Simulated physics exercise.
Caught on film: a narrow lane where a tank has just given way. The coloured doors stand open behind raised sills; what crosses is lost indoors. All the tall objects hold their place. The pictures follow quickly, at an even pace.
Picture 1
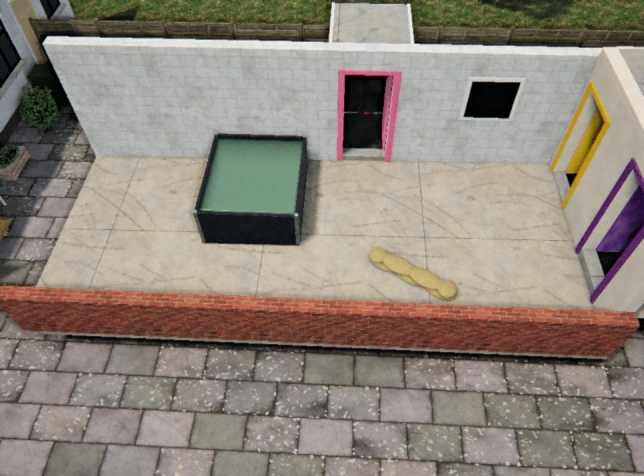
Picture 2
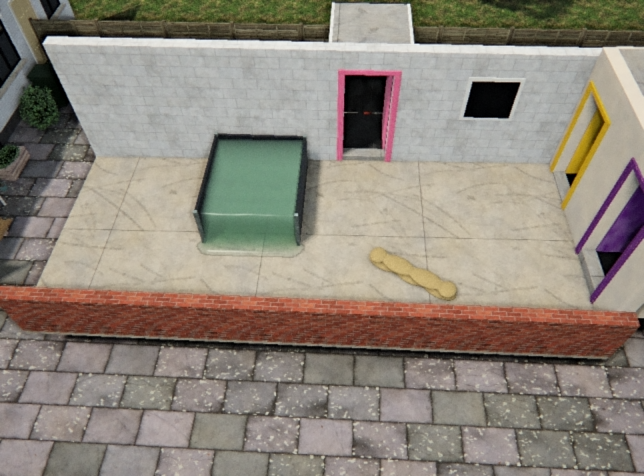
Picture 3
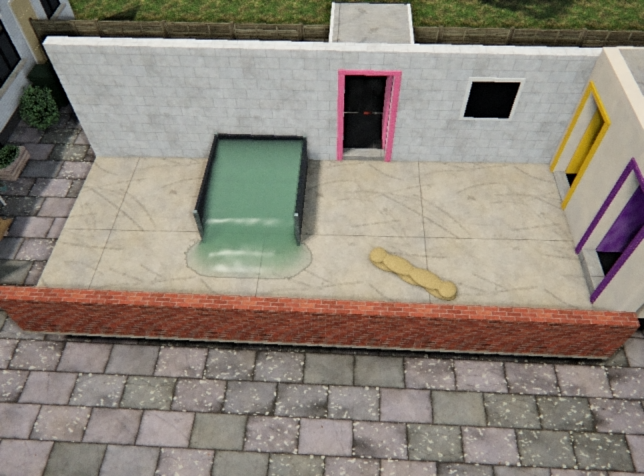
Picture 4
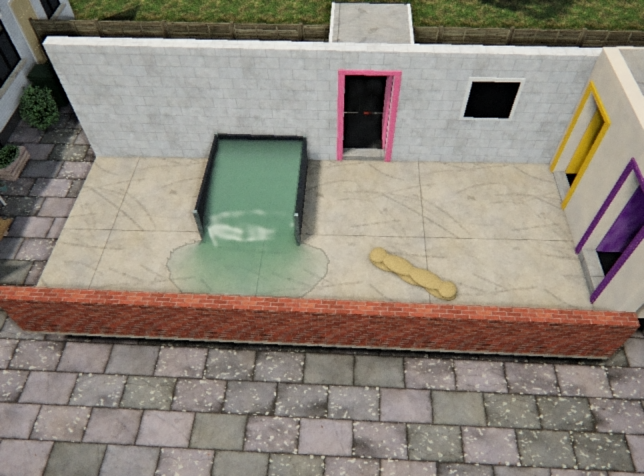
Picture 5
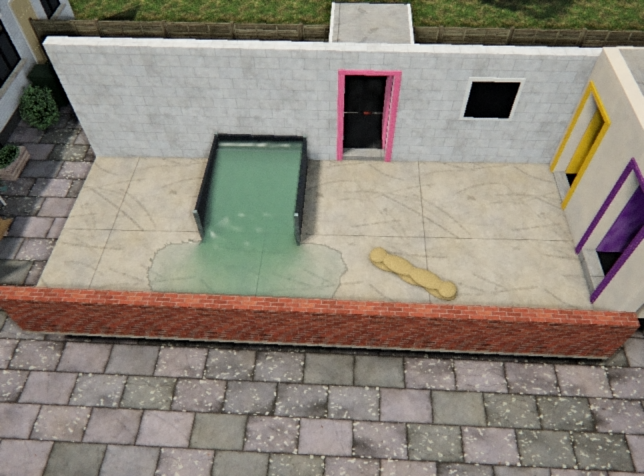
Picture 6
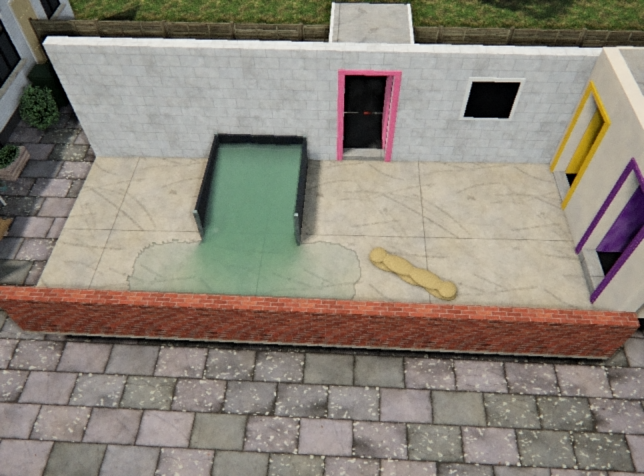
Green water pours from the front of a dark tank and spreads across the pale paving.
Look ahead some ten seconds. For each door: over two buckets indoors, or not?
In the end: The yellow door holds within the limit; the pink door holds within the limit; the purple door holds within the limit.
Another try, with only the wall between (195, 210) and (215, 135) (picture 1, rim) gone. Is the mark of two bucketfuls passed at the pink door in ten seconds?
Pink door lets less in.
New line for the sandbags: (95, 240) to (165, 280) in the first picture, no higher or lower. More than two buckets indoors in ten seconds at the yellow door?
Then: The yellow door lets more in.
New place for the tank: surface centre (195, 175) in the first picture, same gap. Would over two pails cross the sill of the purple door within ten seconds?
Then: The purple door takes less.
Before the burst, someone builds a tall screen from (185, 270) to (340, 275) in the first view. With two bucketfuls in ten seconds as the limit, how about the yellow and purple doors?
My reading: The yellow one takes more; the purple one stays under.
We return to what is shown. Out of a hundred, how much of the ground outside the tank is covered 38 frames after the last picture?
Some 75 per cent.
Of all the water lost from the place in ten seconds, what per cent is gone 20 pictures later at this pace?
Close to 40 %.
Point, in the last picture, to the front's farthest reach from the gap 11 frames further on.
Around (540, 329).
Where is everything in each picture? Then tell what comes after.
The first picture shows the water tank at (254, 175) is whole and still.
In the second picture, water pours out at (250, 234) and has run to (302, 246).
In the third picture, water pours out at (250, 235) and has run to (191, 257).
In the fourth picture, water pours out at (250, 236) and has run to (175, 278).
In the fifth picture, the front is at a hidden place, out from the gap at (250, 236).
In the sixth picture, the front is at a hidden place, out from the gap at (250, 236).
A moment on, water covers 20 % of the floor; the yellow door not reached, the pink door not reached, the purple door not reached.
Next, water covers 35 % of the floor; the yellow door not reached, the pink door not reached, the purple door not reached.
Then, water covers 55 % of the floor; the yellow door not reached, the pink door not reached, the purple door wet at the sill, nothing in.
Later, water covers 75 % of the floor; the yellow door wet at the sill, nothing in, the pink door wet at the sill, nothing in, the purple door wet at the sill, nothing in.
In the end, water covers 80 % of the floor; the yellow door under two buckets in, the pink door wet at the sill, nothing in, the purple door wet at the sill, nothing in.
